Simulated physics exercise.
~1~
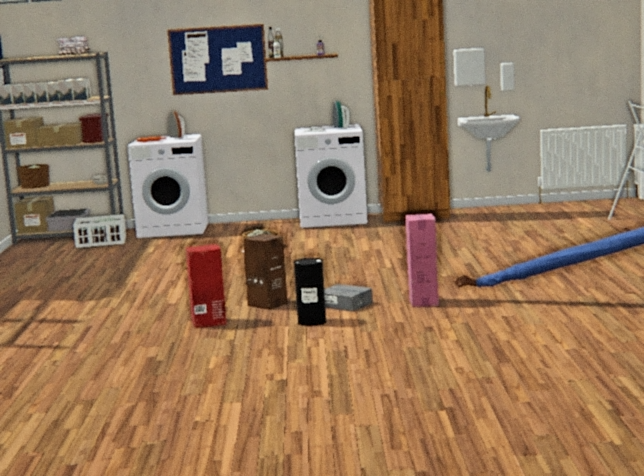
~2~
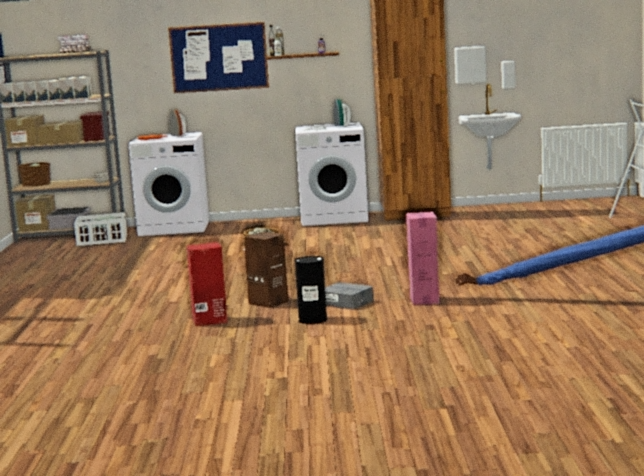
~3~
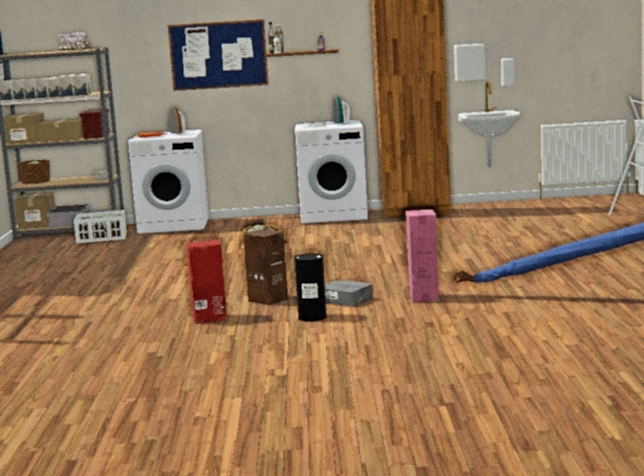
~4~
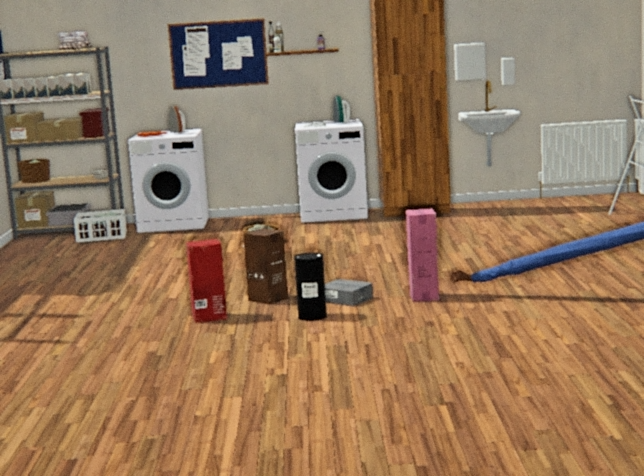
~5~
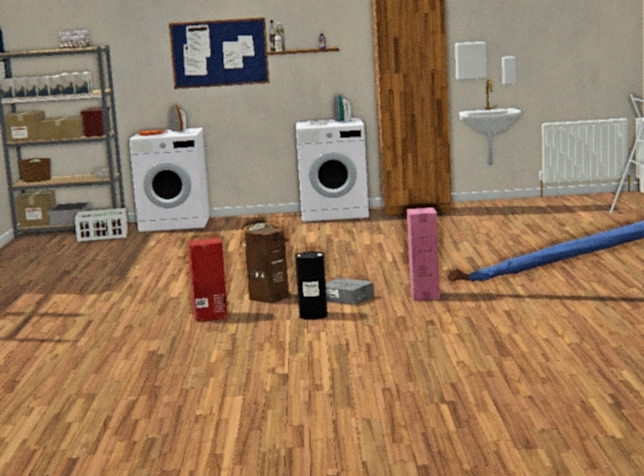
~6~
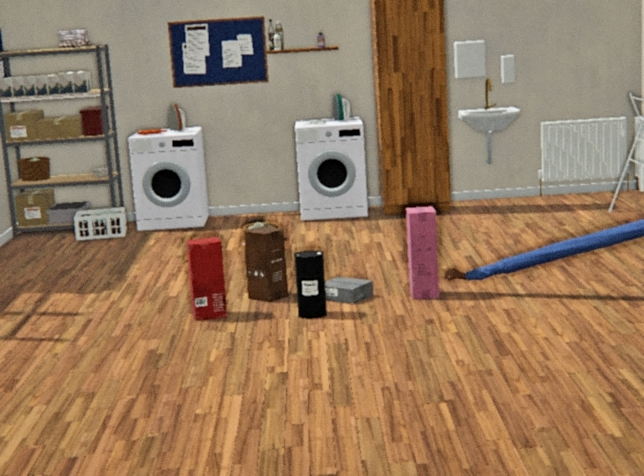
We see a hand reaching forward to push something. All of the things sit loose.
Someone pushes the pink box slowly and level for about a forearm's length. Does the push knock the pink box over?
No, basically it stays erect here.
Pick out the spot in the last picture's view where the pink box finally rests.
Close to (369, 256) in the last picture.
Then, 0.80 s later than the last frame, pink box moved about its own width near (405, 254).
Then, 1.50 s later than the last frame, pink box moved about its own width near (381, 256).
When it is over, moved from the start, pink box. End places, in pixels of the last picture, pink box near (369, 256).
